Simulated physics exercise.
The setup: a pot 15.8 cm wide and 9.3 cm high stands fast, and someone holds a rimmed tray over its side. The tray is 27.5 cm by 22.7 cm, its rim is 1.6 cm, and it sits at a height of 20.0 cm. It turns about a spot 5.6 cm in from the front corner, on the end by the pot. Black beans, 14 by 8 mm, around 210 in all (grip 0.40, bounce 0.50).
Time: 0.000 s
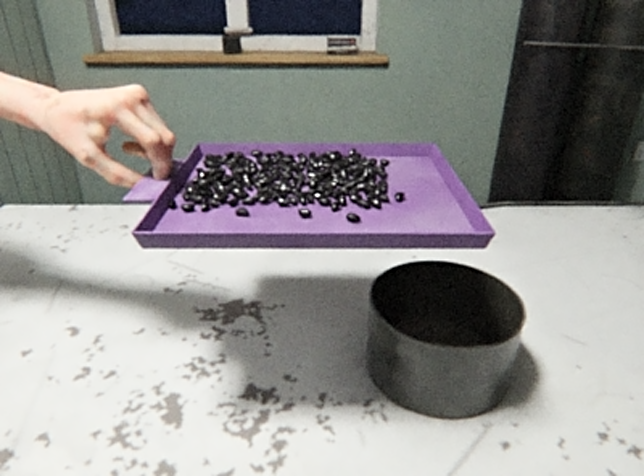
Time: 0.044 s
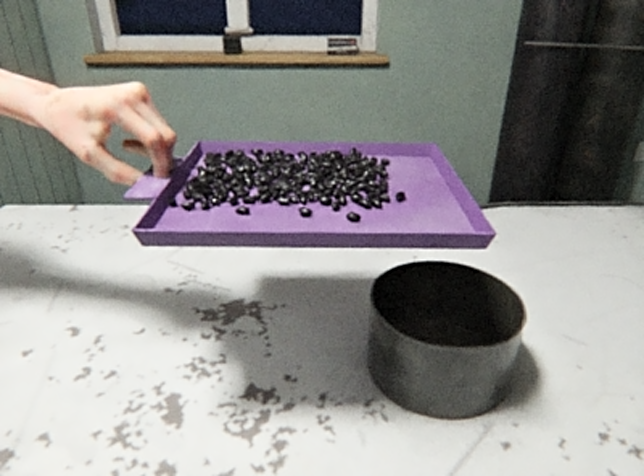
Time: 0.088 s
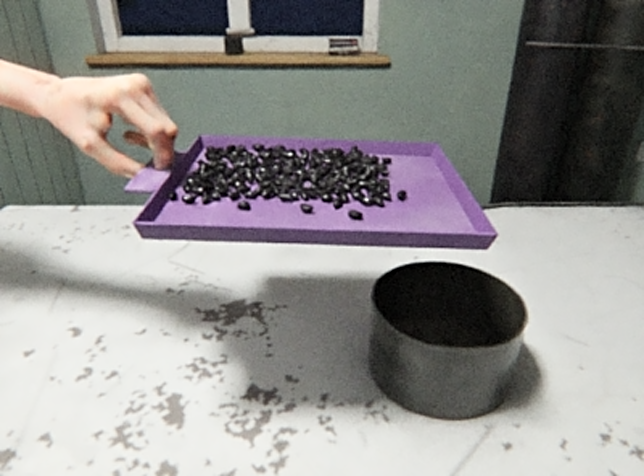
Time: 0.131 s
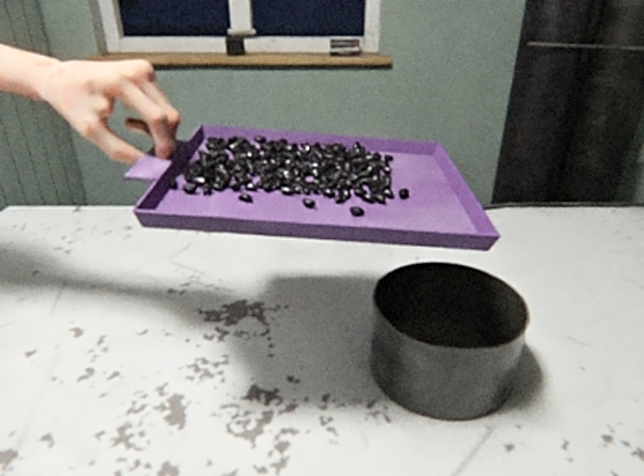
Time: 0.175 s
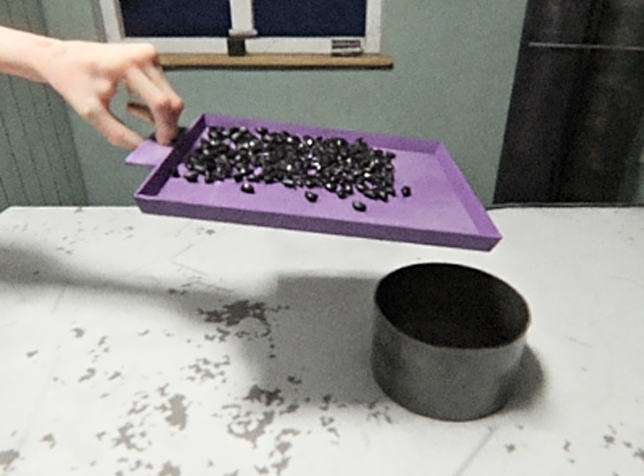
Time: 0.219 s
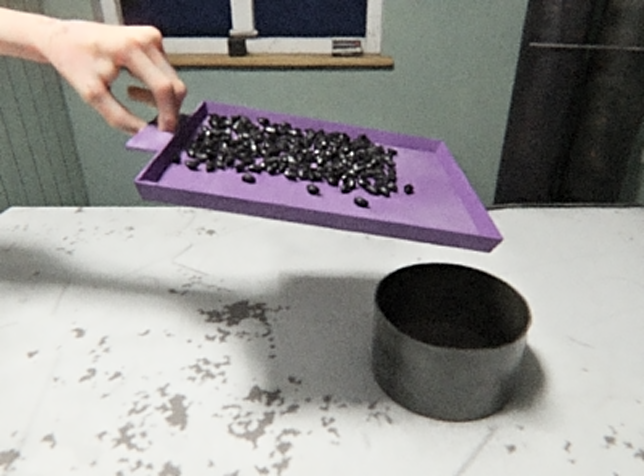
A purple tray of black beans tilts down to the right as a hand grips its left end.
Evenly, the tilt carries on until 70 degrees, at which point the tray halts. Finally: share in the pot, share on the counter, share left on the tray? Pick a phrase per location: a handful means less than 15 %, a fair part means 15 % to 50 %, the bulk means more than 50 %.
Pot: A fair part, counter: A fair part, tray: A fair part.
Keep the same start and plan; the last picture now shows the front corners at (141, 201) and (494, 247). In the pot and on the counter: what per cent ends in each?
Per cent by place - pot 0, counter 90.
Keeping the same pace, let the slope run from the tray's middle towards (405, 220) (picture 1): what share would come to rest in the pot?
The share comes to about 15 in a hundred.
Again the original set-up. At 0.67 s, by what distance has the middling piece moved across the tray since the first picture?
About 7 cm.
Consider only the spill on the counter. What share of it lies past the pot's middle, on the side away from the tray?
Around 100 per cent, give or take.
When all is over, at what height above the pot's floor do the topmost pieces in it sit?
Roughly 1.0 centimetres.
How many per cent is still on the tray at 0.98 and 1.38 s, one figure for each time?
In order, near 70 and near 50.
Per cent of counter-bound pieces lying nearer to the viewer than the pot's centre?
About 60 percent of the spill.
After 0.67 s, tilt 38 degrees; the tray holds 100 %, the pot 0 %.
After 0.98 s, tilt 58 degrees; the tray holds 70 %, the pot 5 %.
After 1.38 s, tilt 70 degrees; the tray holds 50 %, the pot 20 %.
At rest (3.0 s), pot 30 %, counter 30 %, tray 40 %.
